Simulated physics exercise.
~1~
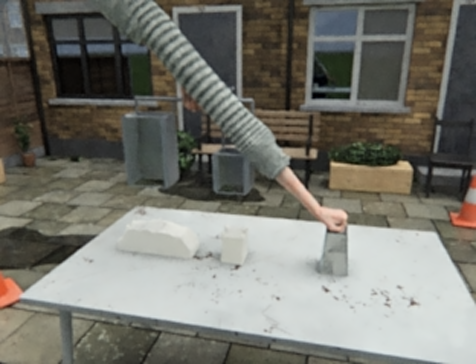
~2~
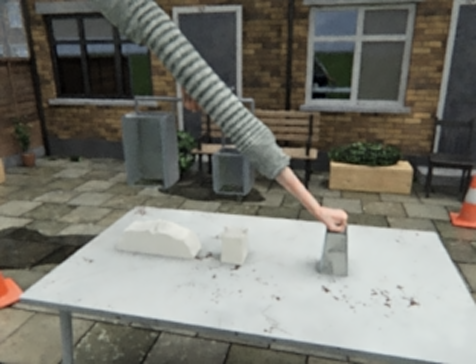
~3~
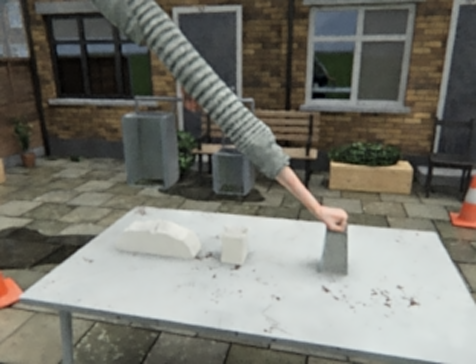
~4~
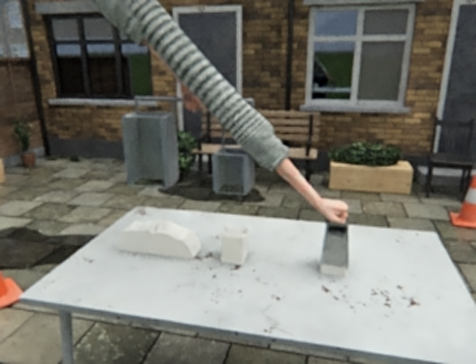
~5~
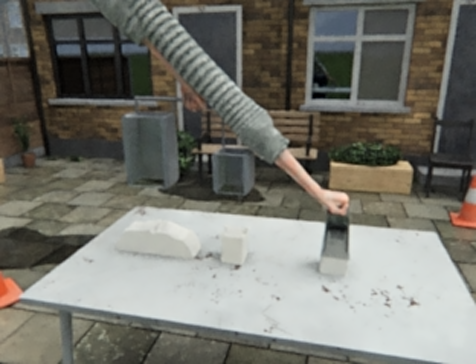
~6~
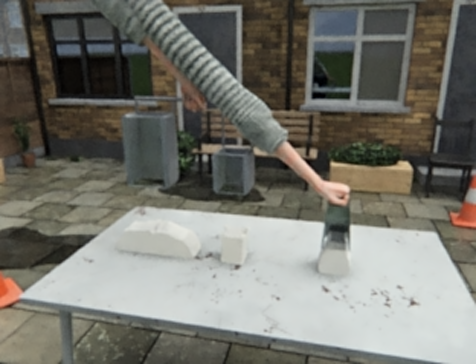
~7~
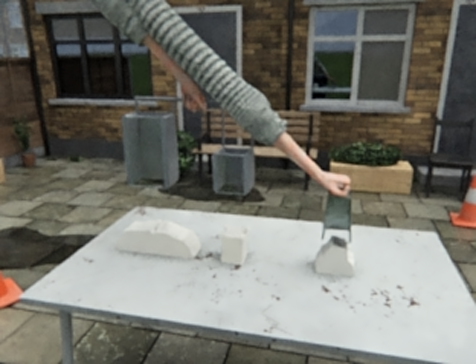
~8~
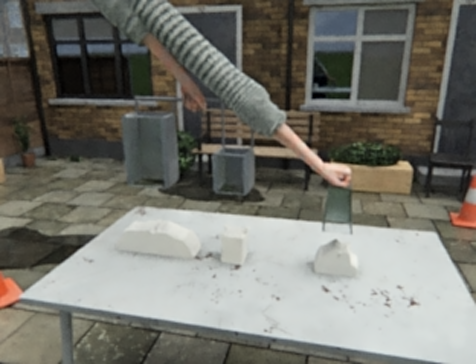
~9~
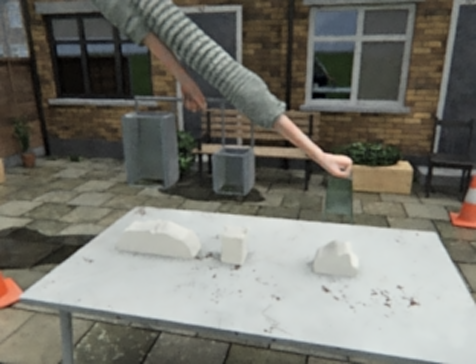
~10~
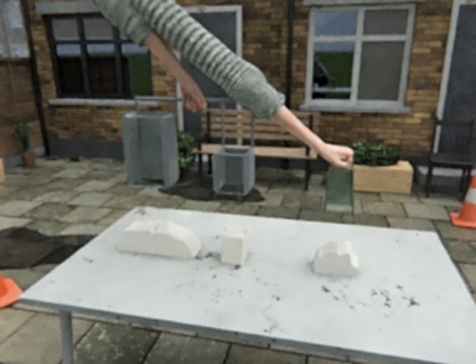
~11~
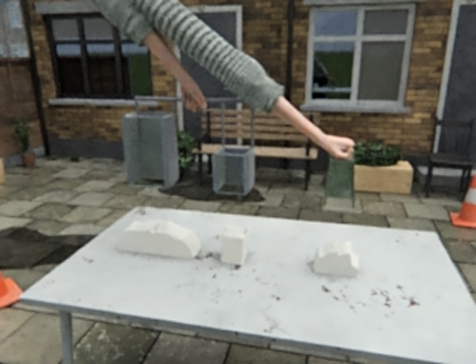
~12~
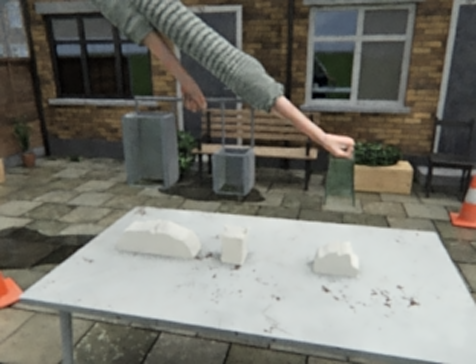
Hand in a knitted sleeve lifting a metal tin straight up off a table, leaving a low, slumped white mound beside two blocks.
